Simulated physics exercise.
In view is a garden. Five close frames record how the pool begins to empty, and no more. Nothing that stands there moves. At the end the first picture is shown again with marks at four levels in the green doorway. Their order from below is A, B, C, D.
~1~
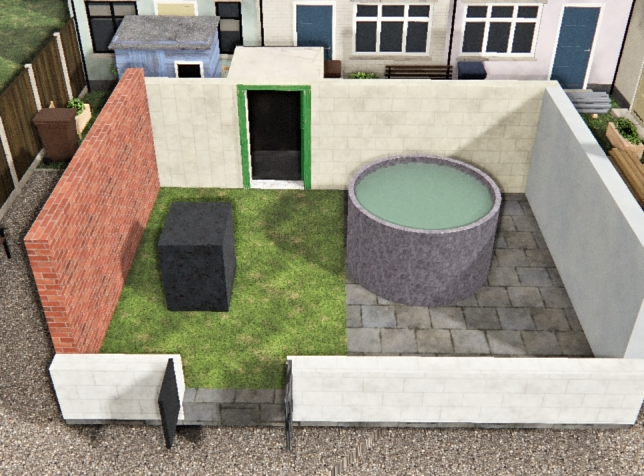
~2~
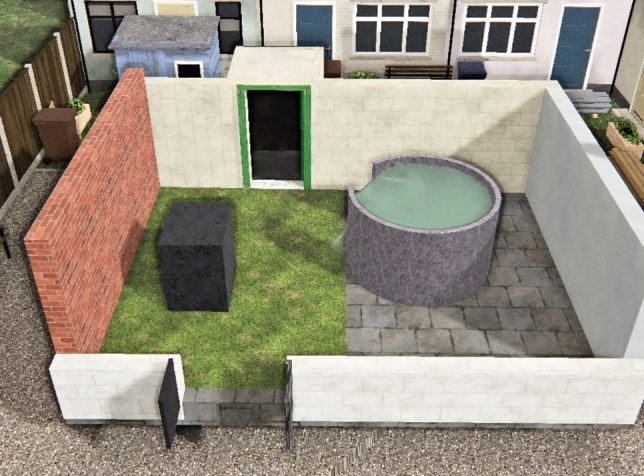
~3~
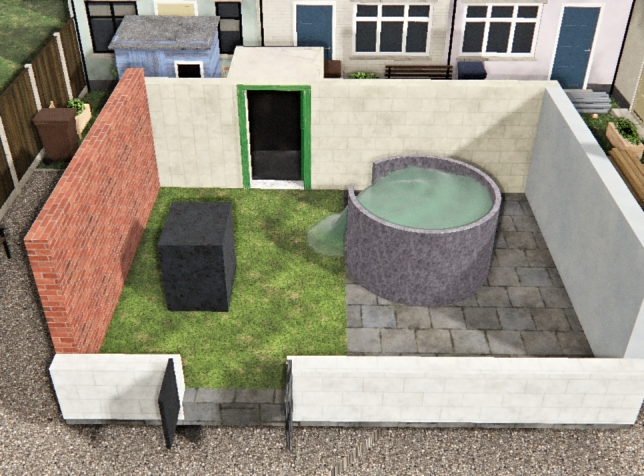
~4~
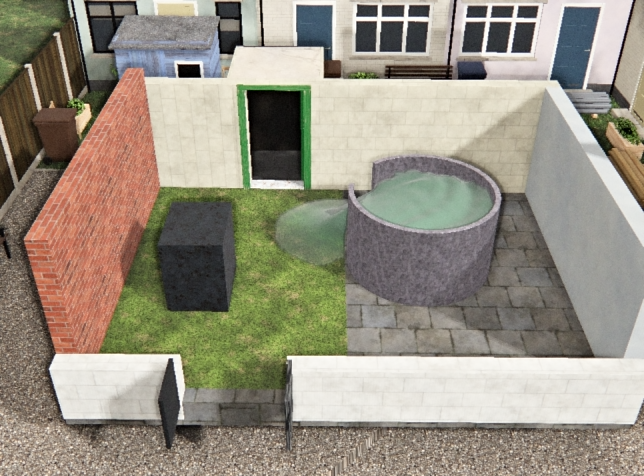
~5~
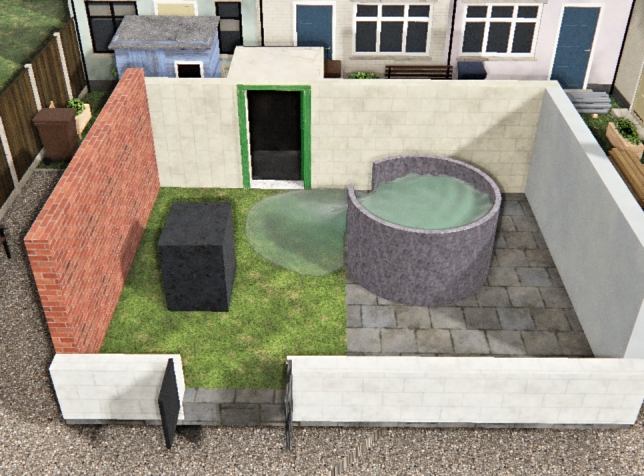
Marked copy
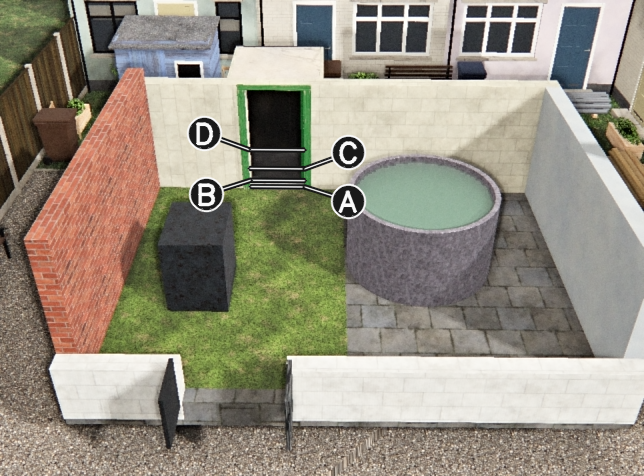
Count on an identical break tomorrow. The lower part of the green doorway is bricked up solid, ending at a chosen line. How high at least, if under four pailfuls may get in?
The limit is C.
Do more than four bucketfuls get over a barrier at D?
No.
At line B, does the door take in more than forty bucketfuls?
No.
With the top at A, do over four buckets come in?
Yes.
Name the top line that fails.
B.
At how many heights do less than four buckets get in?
Two of the four.
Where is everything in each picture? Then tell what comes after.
The first frame shows water in the pool at rest, its middle at (424, 195); foot of the green doorway at (278, 189); open gate at (233, 352).
In the second frame, 1 % of the ground under water, visible out to (342, 236).
In the third frame, 3 % of the ground under water, visible out to (334, 216).
In the fourth frame, 8 % of the ground under water, visible out to (288, 213).
In the fifth frame, 14 % of the ground under water, visible out to (267, 199).
In white, A at (277, 186); B at (277, 180); C at (277, 168); D at (276, 149); from the bottom up A, B, C, D.
For line A, dozens of bucketfuls pour in.
For line B, some 20 bucketfuls get in.
For line C, a splash gets over, under a bucket.
For line D, nothing gets over.
